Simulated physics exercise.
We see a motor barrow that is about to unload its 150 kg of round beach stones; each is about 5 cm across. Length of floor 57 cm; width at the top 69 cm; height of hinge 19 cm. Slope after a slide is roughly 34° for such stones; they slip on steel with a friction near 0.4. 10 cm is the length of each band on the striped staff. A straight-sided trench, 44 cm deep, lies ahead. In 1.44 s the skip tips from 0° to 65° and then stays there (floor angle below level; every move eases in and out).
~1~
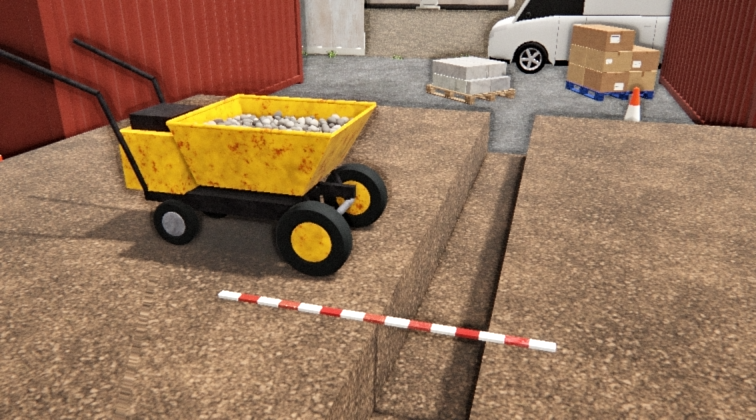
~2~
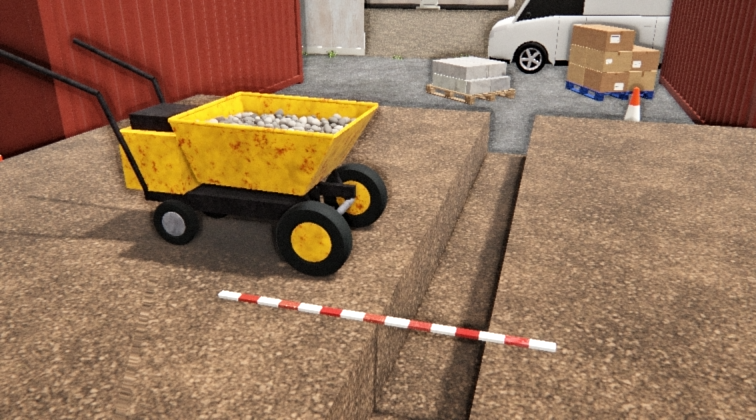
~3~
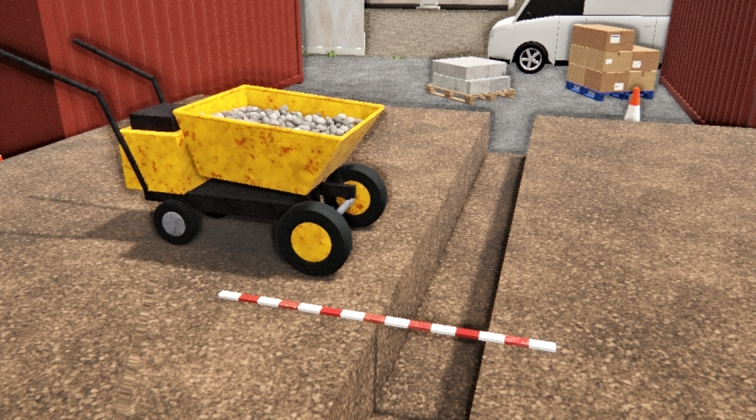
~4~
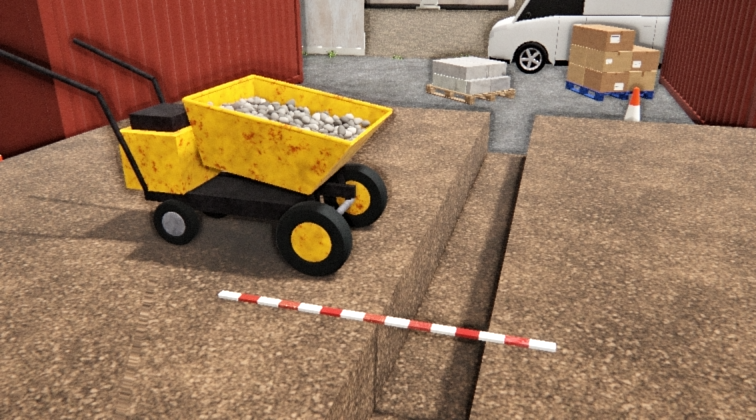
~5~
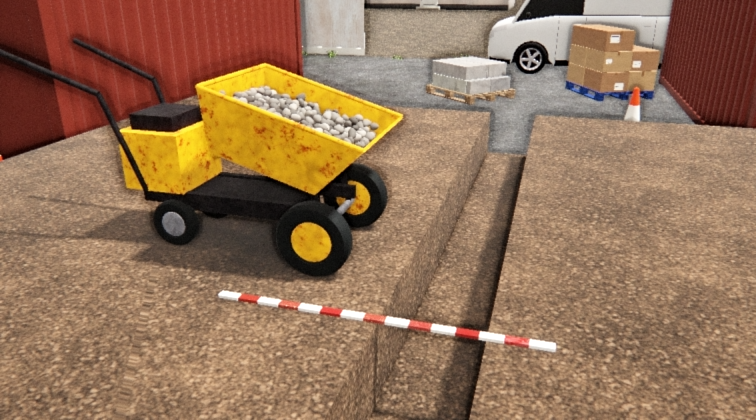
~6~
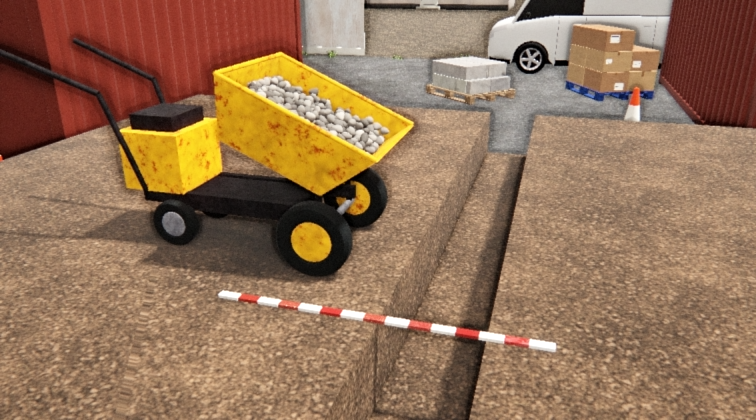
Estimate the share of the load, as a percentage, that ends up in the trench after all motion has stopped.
Roughly 74 per cent of the load ends up there.
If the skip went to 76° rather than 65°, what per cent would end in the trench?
With that change, near 90 per cent.
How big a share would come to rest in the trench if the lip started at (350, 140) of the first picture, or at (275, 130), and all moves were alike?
Result: Close to 60 then close to 70 per cent.
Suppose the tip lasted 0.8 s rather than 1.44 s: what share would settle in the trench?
Close to 60 per cent then.
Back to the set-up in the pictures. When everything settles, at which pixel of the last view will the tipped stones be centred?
In the last view, about (462, 325).
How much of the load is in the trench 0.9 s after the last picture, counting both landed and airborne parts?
About 30%.
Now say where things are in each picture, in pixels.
The first frame shows lip at (331, 136), floor tilted 0°, highest stones at (286, 123).
The second frame shows lip at (333, 137), floor tilted 1°, highest stones at (281, 121).
In the third frame, the skip is at 5°, its lip at (340, 139); the top of the load is at (264, 116).
In the fourth frame, the skip is at 10°, its lip at (351, 144); the top of the load is at (249, 105).
In the fifth frame, the skip is at 17°, its lip at (363, 151); the top of the load is at (256, 94).
The sixth frame shows lip at (376, 161), floor tilted 24°, highest stones at (270, 84).
Then, 0.5 s after the last picture the floor is at 55°, 100 % in the skip; the foremost stones are at (421, 185).
Then, 0.9 s after the last picture the floor is at 65°, 71 % in the skip, 28 % in the trench, 1 % past the trench; the foremost stones are at (520, 267).
Then, 1.3 s after the last picture the floor is at 65°, 49 % in the skip, 45 % in the trench, 6 % past the trench; the foremost stones are at (593, 276).
Then, 3.2 s after the last picture the floor is at 65°, 20 % in the skip, 74 % in the trench, 6 % past the trench; the foremost stones are at (634, 276).
